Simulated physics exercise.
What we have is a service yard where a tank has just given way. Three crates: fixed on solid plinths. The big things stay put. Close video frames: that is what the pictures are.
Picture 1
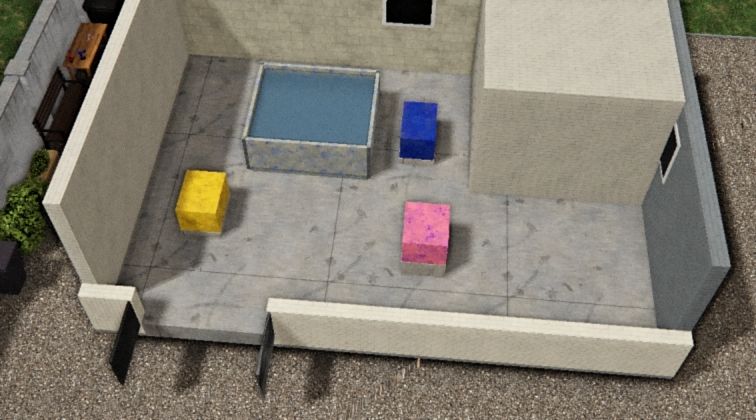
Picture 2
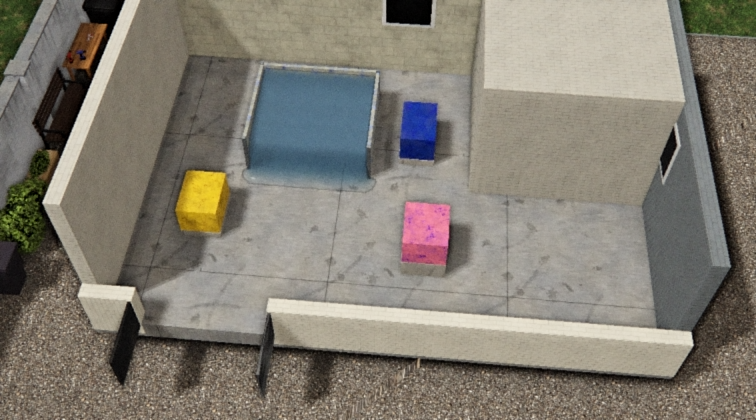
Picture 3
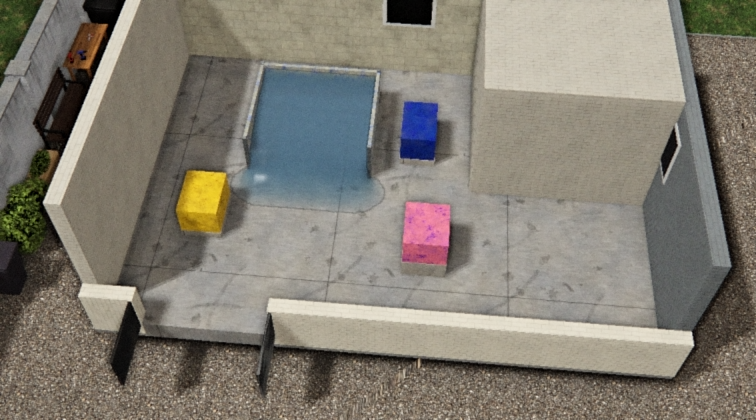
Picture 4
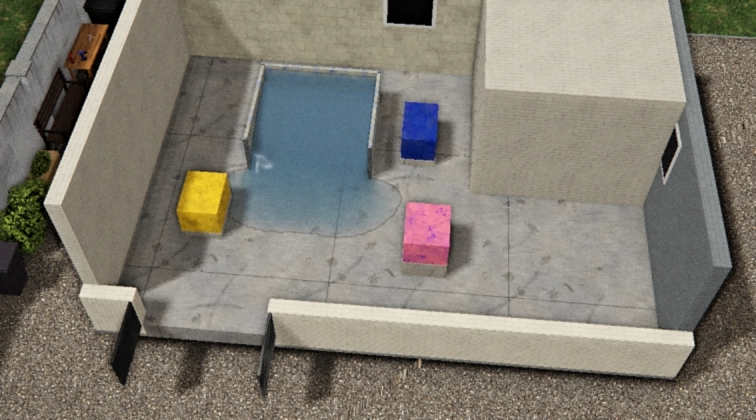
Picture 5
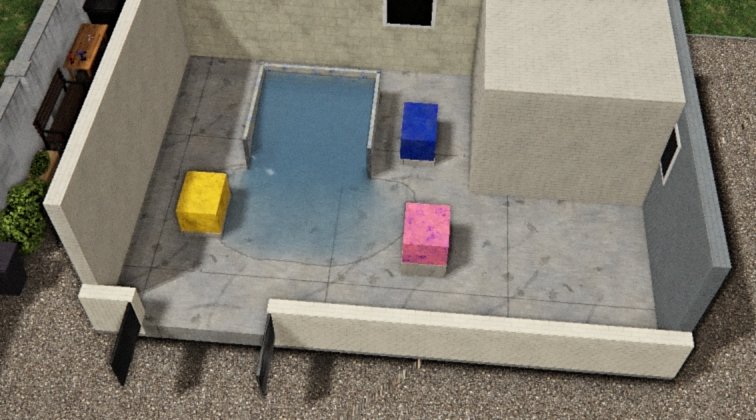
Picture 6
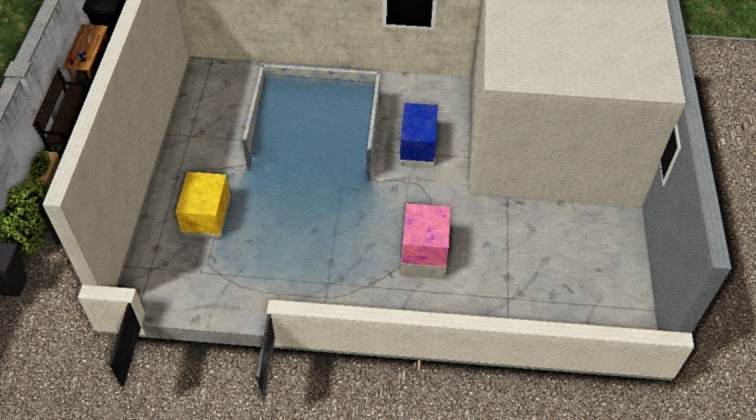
The video shows a walled yard with yellow, blue and pink blocks around a tank of water; the tank's near side opens and water pours out, spreading across the paving between the yellow and pink blocks.
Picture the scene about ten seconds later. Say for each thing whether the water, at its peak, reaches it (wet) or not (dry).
Pink crate: Dry; blue crate: Dry; yellow crate: Wet.
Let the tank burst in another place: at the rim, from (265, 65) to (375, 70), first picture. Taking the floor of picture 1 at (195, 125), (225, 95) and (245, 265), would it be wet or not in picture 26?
Well, the first one's sodden, the second's sodden, and the third's left untouched.
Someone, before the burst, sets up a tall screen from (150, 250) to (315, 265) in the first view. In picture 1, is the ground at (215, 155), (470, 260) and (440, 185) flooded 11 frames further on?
One by one: Spared, spared, spared.
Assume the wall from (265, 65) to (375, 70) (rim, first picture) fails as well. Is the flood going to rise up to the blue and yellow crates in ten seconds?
Note - blue crate is overtopped; yellow crate is overtopped.
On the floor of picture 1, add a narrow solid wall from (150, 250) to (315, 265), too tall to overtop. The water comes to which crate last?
That would be the blue crate.
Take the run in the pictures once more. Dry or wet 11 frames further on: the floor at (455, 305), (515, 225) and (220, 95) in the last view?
Status per point, in sequence: Waterlogged, then waterlogged, then unwetted.
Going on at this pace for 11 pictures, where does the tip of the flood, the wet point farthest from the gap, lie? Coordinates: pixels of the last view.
The wet point farthest out is around (554, 347).
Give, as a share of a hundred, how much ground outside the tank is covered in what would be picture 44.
It should be close to 65 %.
A moment on, water covers 30 % of the floor; the pink crate water round its plinth, the blue crate not reached, the yellow crate water round its plinth.
Next, water covers 45 % of the floor; the pink crate water round its plinth, the blue crate not reached, the yellow crate water round its plinth.
Then, water covers 60 % of the floor; the pink crate water round its plinth, the blue crate not reached, the yellow crate water round its plinth.
Later, water covers 65 % of the floor; the pink crate water round its plinth, the blue crate water round its plinth, the yellow crate water round its plinth.
In the end, water covers 80 % of the floor; the pink crate stayed above the water, the blue crate stayed above the water, the yellow crate was topped.
